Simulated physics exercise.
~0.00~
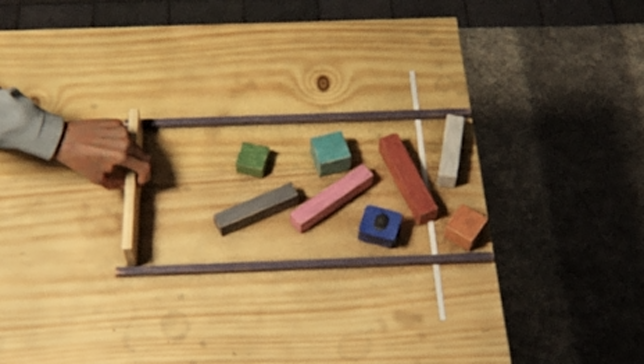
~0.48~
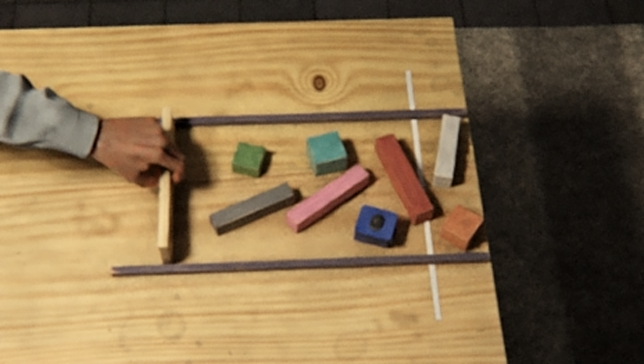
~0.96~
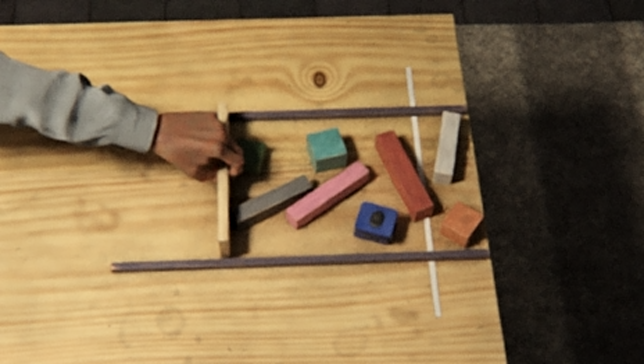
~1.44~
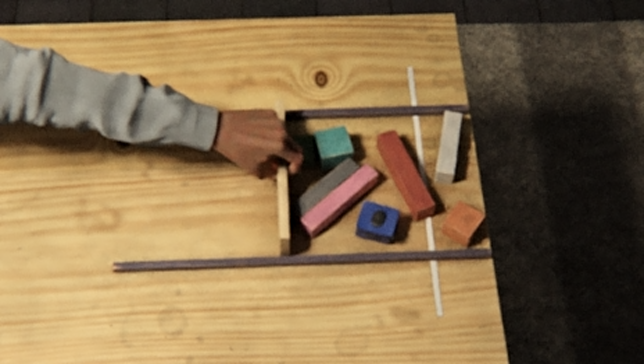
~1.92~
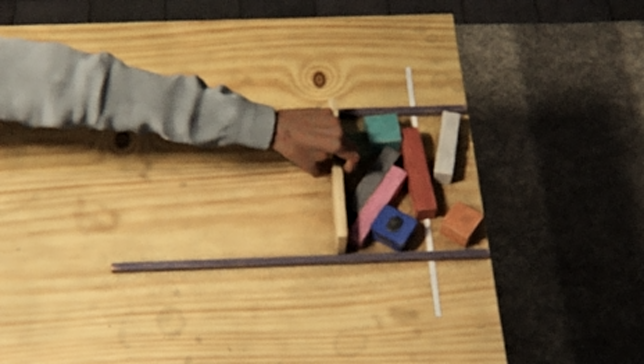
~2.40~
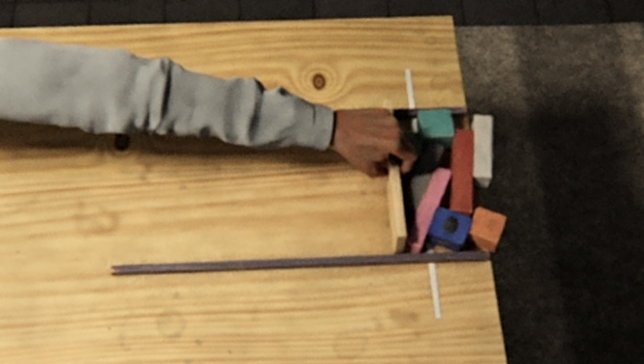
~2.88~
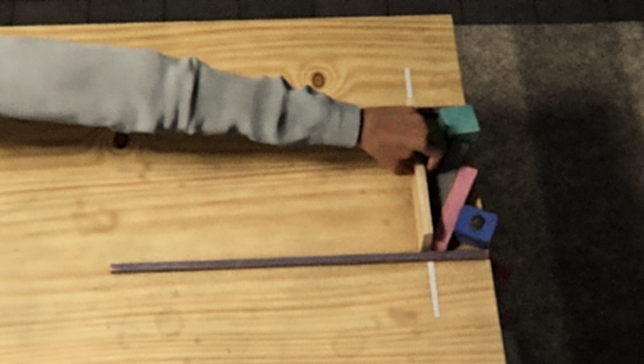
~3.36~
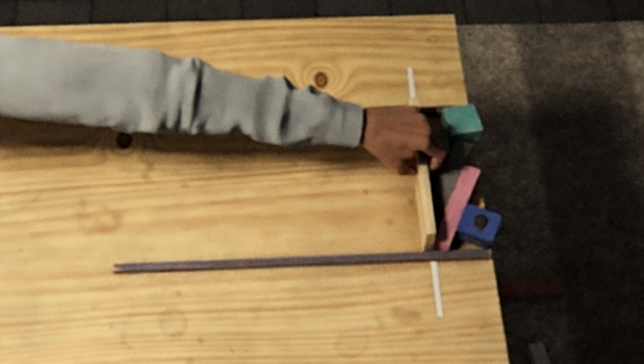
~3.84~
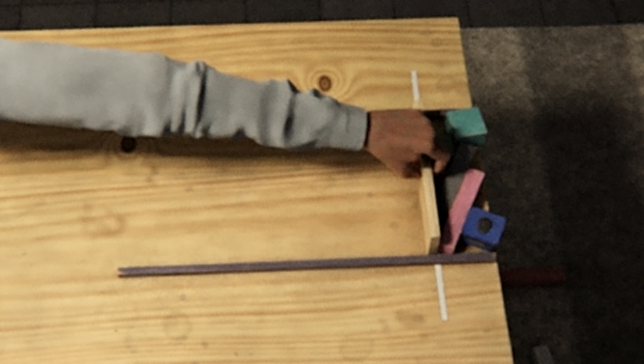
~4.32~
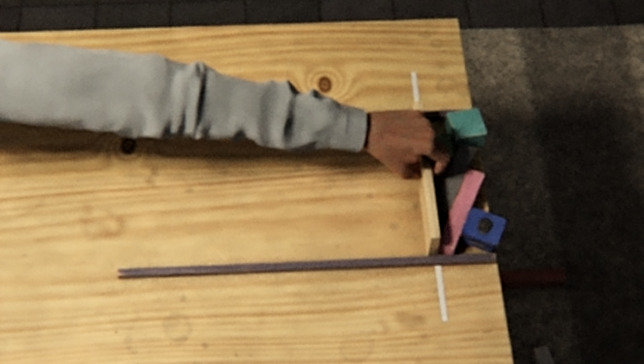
Hand pushing an upright board rightward between dark strips, sweeping coloured blocks together, tipping some off the table's edge, then stopping.
